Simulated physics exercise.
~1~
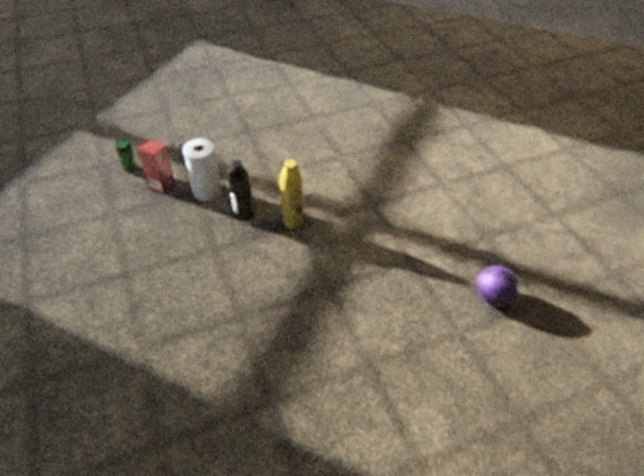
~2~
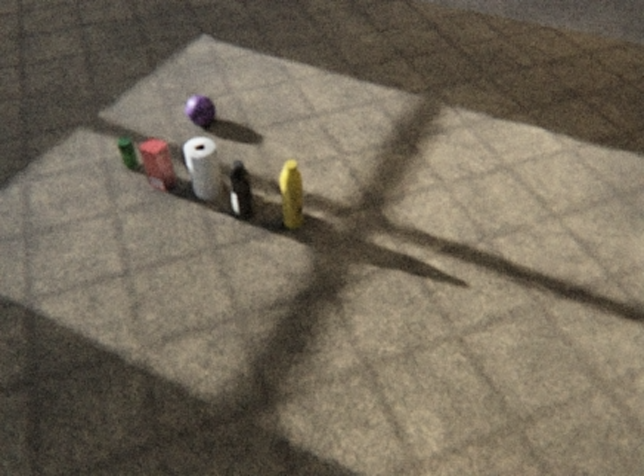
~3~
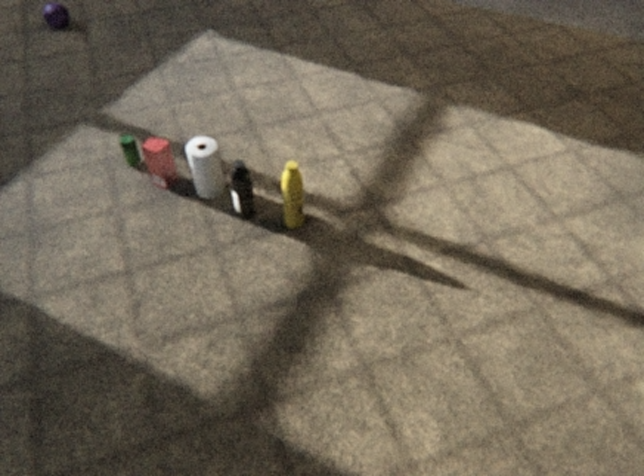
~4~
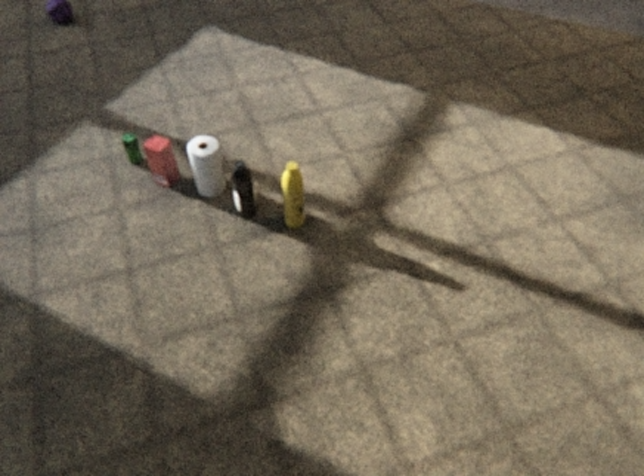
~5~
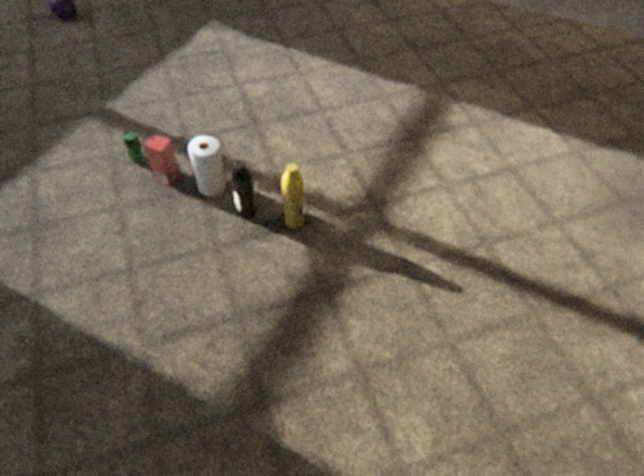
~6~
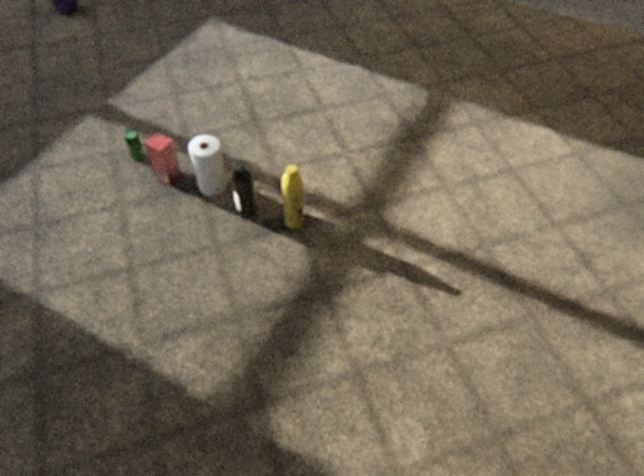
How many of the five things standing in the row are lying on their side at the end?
None of them are lying down. The yellow bottle, black bottle, white roll, red carton and green can all remain upright.
